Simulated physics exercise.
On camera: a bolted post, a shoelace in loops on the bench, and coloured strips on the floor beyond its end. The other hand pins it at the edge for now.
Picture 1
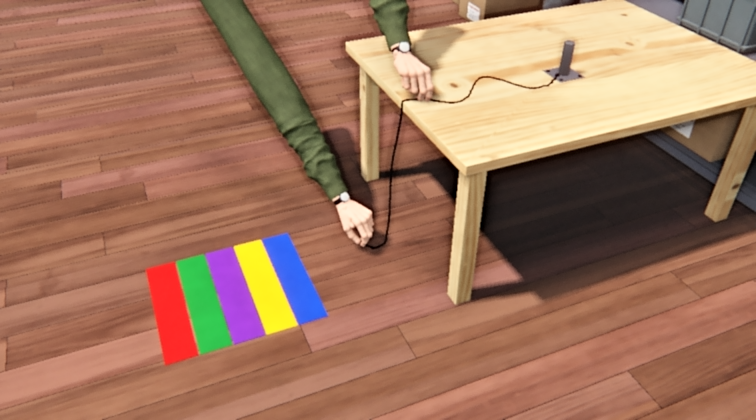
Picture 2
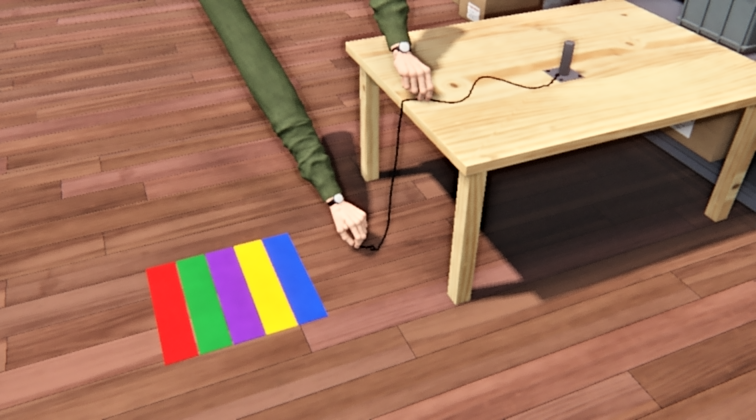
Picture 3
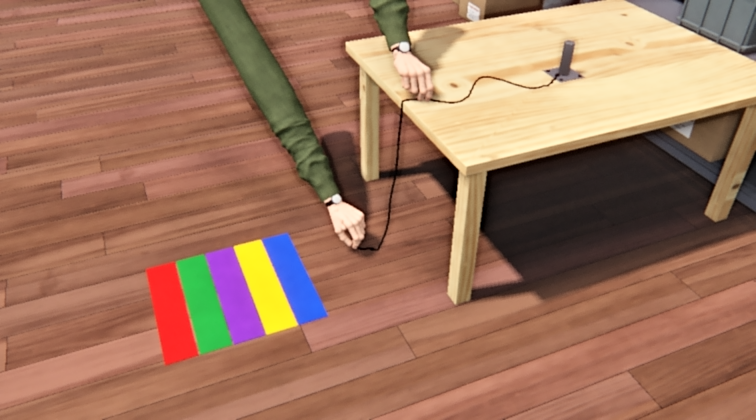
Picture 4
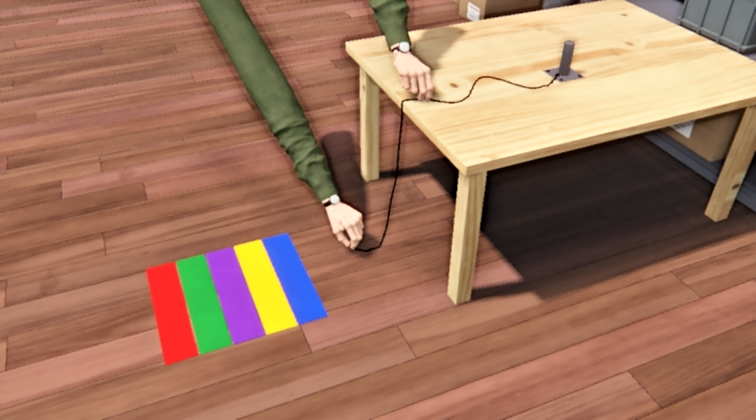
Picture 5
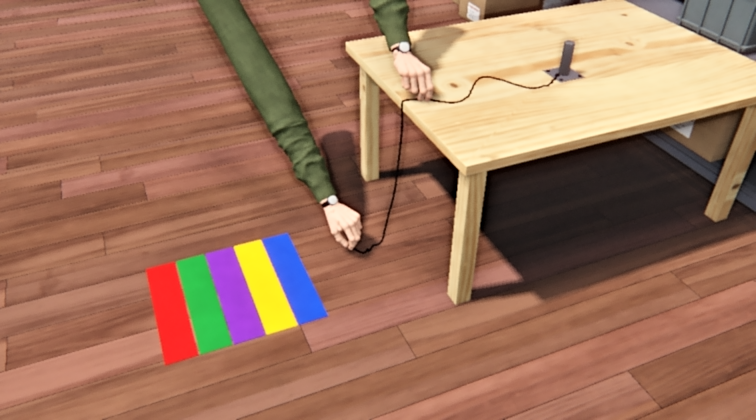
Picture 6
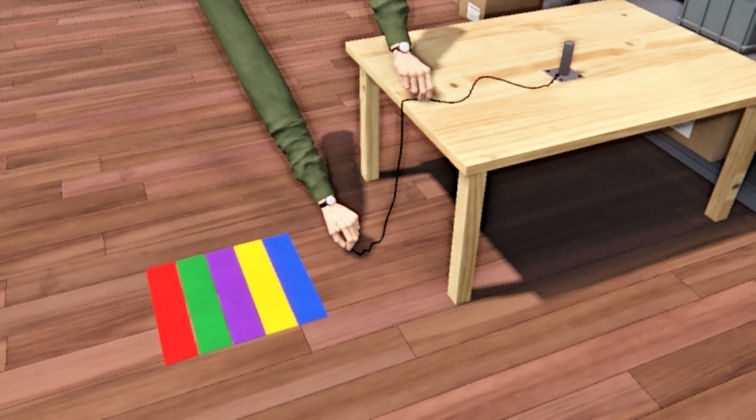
A hand holding the end of a thin dark cord drifted very slightly left, just right of the coloured strips on the floor, while another hand kept the cord pinned at the table's edge.
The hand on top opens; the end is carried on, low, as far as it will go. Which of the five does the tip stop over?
The end stops over the green strip.
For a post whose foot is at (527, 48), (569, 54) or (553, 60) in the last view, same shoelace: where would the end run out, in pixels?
The places are (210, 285), (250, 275) and (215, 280).
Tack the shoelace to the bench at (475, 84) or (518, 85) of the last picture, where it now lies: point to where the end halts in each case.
Try by try, around (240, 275) and (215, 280).
Soon after, end near (264, 269); over yellow.
After that, end near (225, 279); over purple.
At the stop, end near (199, 286); over green. It gets as far as the green strip.
